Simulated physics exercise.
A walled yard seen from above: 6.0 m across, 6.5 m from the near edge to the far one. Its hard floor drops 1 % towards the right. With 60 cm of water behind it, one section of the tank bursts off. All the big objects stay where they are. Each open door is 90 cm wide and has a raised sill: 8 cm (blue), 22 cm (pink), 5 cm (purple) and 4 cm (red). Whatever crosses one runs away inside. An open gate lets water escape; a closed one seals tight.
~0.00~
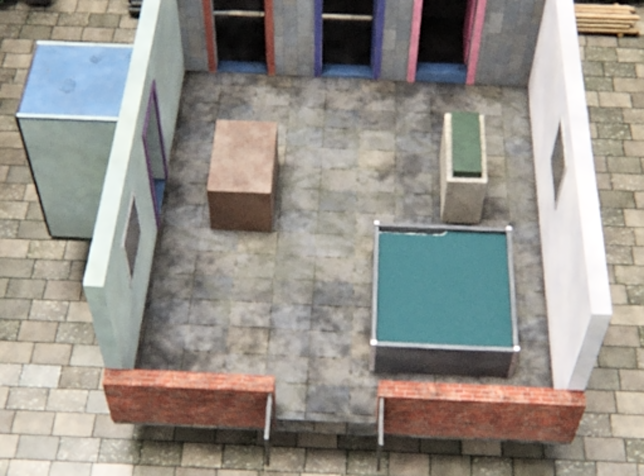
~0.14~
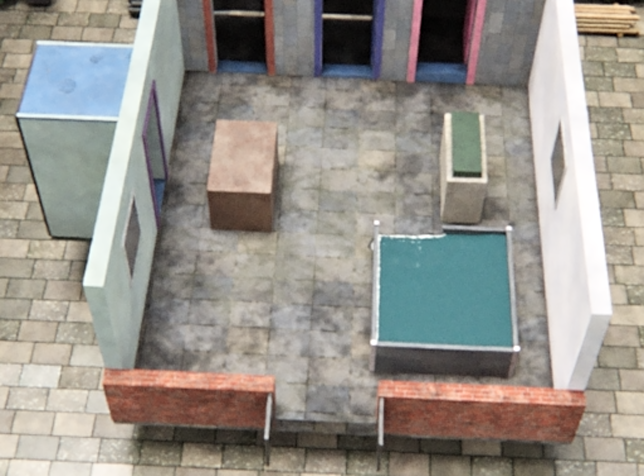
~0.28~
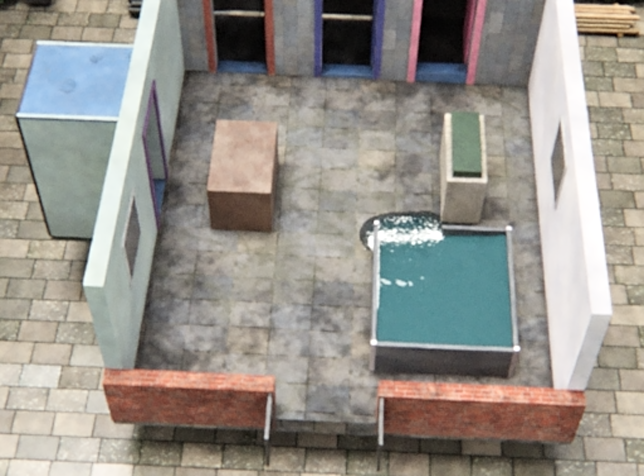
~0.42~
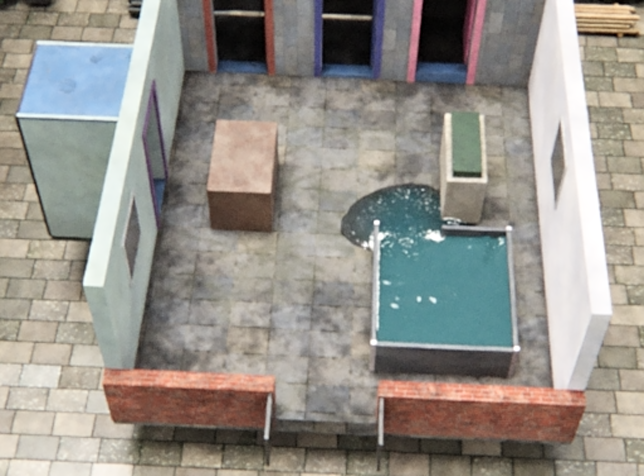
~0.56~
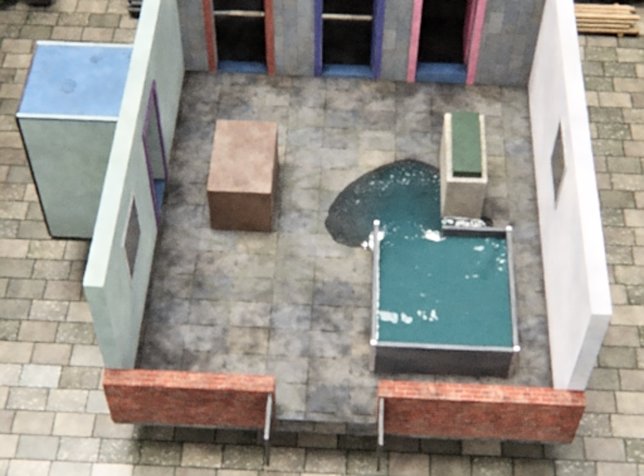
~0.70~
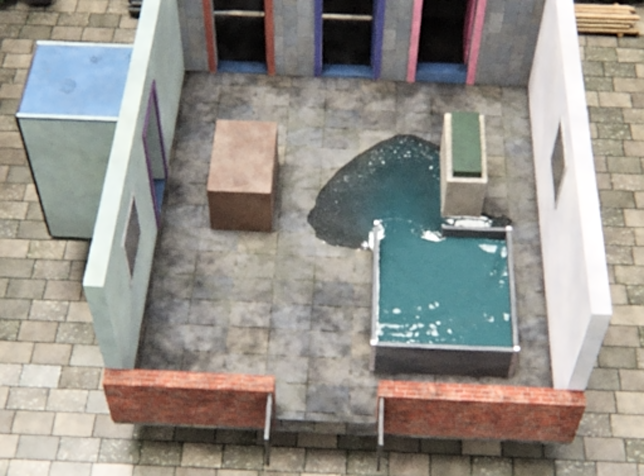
A walled yard with a grey stone floor is seen from above, with three doorways framed in red, blue and pink at the back. A square tank of teal water stands near the low brick walls at the front right, with a green-topped block behind it and a brown block to the left. Water pours from the tank's far side and spreads backward and left in a widening dark pool around the green-topped block, while the camera stays still.
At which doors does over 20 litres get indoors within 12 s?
Within that time: At the blue door it exceeds the limit; at the pink door it keeps below the limit; at the purple door it does not reach the limit; at the red door it goes over the limit.
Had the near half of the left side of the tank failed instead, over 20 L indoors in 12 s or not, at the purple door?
Then: Purple over.
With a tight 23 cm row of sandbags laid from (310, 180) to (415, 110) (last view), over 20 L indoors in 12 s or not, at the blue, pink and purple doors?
Then: Blue under, pink not over, purple under.
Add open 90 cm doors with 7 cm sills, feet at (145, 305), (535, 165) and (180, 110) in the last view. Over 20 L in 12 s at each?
In that order: Not over, not over, over.
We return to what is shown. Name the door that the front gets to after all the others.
The purple one.
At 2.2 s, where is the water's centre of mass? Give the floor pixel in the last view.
Around (416, 242).
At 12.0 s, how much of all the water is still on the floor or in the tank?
About 86 per cent.
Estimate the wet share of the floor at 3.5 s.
About 45 per cent.
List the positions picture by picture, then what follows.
Still water, 60 cm deep, in the tank at (443, 288), in the first picture.
Water pours out on the tank's far side and has run 0.5 m, to a hidden place; typically 8 cm deep outside, 60 cm at the tank's back, in the second picture.
The front is at (437, 220), 0.8 m from the gap on the tank's far side; 0.8 m2 of floor is under water; 60 cm left at the back of the tank, in the third picture.
Water pours out on the tank's far side and has run 1.3 m, to (425, 190); typically 7 cm deep outside, 60 cm at the tank's back, in the fourth picture.
Water pours out on the tank's far side and has run 1.9 m, to (414, 164); typically 6 cm deep outside, 60 cm at the tank's back, in the fifth picture.
The front is at (400, 139), 2.4 m from the gap on the tank's far side; 3.7 m2 of floor is under water; 57 cm left at the back of the tank, in the sixth picture.
After 1.4 s water covers 30 % of the floor and is deepest (34 cm) near (403, 245); blue door 1 cm at the sill, 0 L in, pink door 9 cm at the sill, 0 L in, purple door not reached, red door not reached.
After 2.2 s water covers 40 % of the floor and is deepest (30 cm) near (404, 88); blue door 20 cm at the sill, 24 L in, pink door 21 cm at the sill, 2 L in, purple door not reached, red door not reached.
After 3.5 s water covers 45 % of the floor and is deepest (24 cm) near (184, 78); blue door 18 cm at the sill, 99 L in, pink door 17 cm at the sill, 7 L in, purple door not reached, red door 10 cm at the sill, 30 L in.
After 7.0 s water covers 75 % of the floor and is deepest (16 cm) near (544, 417); blue door 10 cm at the sill, 168 L in, pink door 11 cm at the sill, 7 L in, purple door 5 cm at the sill, 0 L in, red door 9 cm at the sill, 85 L in.
After 12.0 s water covers 95 % of the floor and is deepest (12 cm) near (520, 108); blue door 6 cm at the sill, 173 L in, pink door 8 cm at the sill, 7 L in, purple door 4 cm at the sill, 0 L in, red door 6 cm at the sill, 122 L in.
